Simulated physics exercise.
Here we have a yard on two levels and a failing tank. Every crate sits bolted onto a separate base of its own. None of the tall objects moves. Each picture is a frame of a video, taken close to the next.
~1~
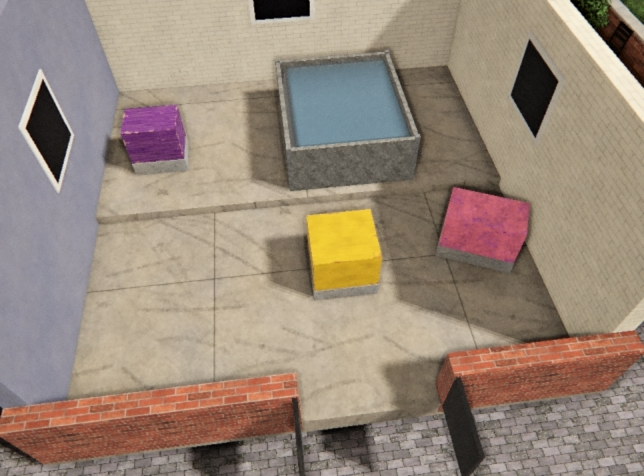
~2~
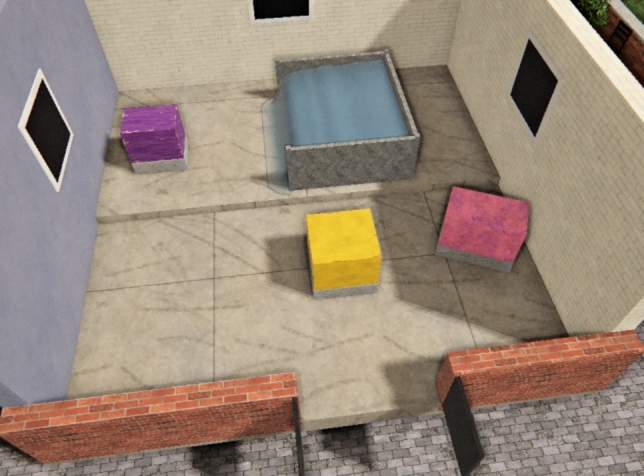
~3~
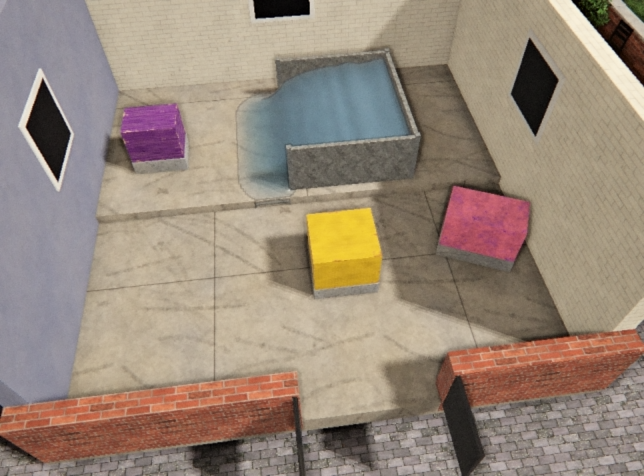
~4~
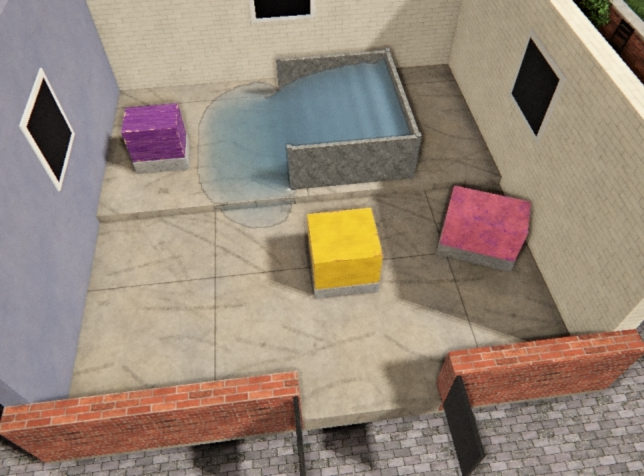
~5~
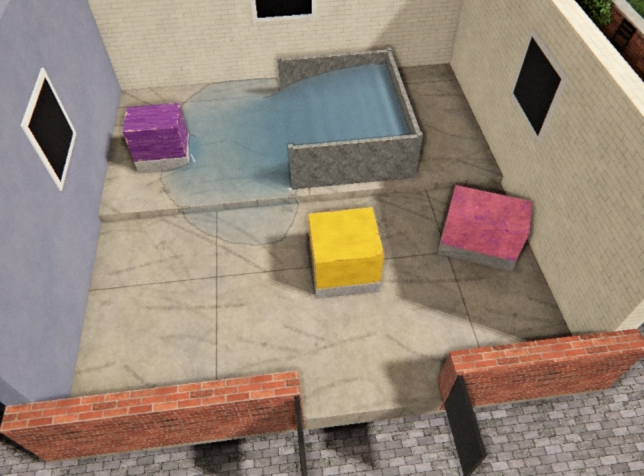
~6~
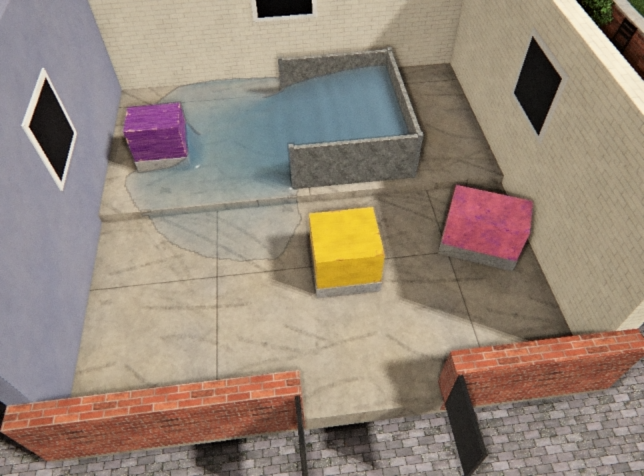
Water poured out of the left side of a stone tank in a walled yard, spread across the upper level and over the step, and then washed around the purple block on the left.
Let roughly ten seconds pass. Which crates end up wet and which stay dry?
The purple crate gets wet; the pink crate stays dry; the yellow crate stays dry.
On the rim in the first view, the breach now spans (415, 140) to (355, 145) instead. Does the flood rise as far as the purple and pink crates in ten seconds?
The purple crate is untouched and the pink crate is flooded.
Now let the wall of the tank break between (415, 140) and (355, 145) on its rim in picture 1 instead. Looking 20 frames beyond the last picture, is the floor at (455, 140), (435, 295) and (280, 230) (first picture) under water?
Obs. 1: Moisture-free; obs. 2: Sodden; obs. 3: Sodden.
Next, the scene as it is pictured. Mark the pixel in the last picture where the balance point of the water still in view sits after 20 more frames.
Centre of the water: Near (210, 186).
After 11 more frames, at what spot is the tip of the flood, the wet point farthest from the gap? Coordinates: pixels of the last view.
I'd put it around (67, 426).
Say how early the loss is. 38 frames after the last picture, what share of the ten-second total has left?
Near 35 %.
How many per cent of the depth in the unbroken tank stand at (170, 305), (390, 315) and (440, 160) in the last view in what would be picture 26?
First spot 18 %, second 0 %, third 0 %.
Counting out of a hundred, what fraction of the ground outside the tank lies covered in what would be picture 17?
It comes to 40 per cent.
A moment on, water covers 35 % of the floor; the purple crate water round its plinth, the pink crate not reached, the yellow crate not reached.
Next, water covers 40 % of the floor; the purple crate water round its plinth, the pink crate not reached, the yellow crate not reached.
Then, water covers 55 % of the floor; the purple crate water round its plinth, the pink crate not reached, the yellow crate not reached.
Later, water covers 90 % of the floor; the purple crate water round its plinth, the pink crate water round its plinth, the yellow crate water round its plinth.
In the end, water covers 100 % of the floor; the purple crate was topped, the pink crate stayed above the water, the yellow crate stayed above the water.
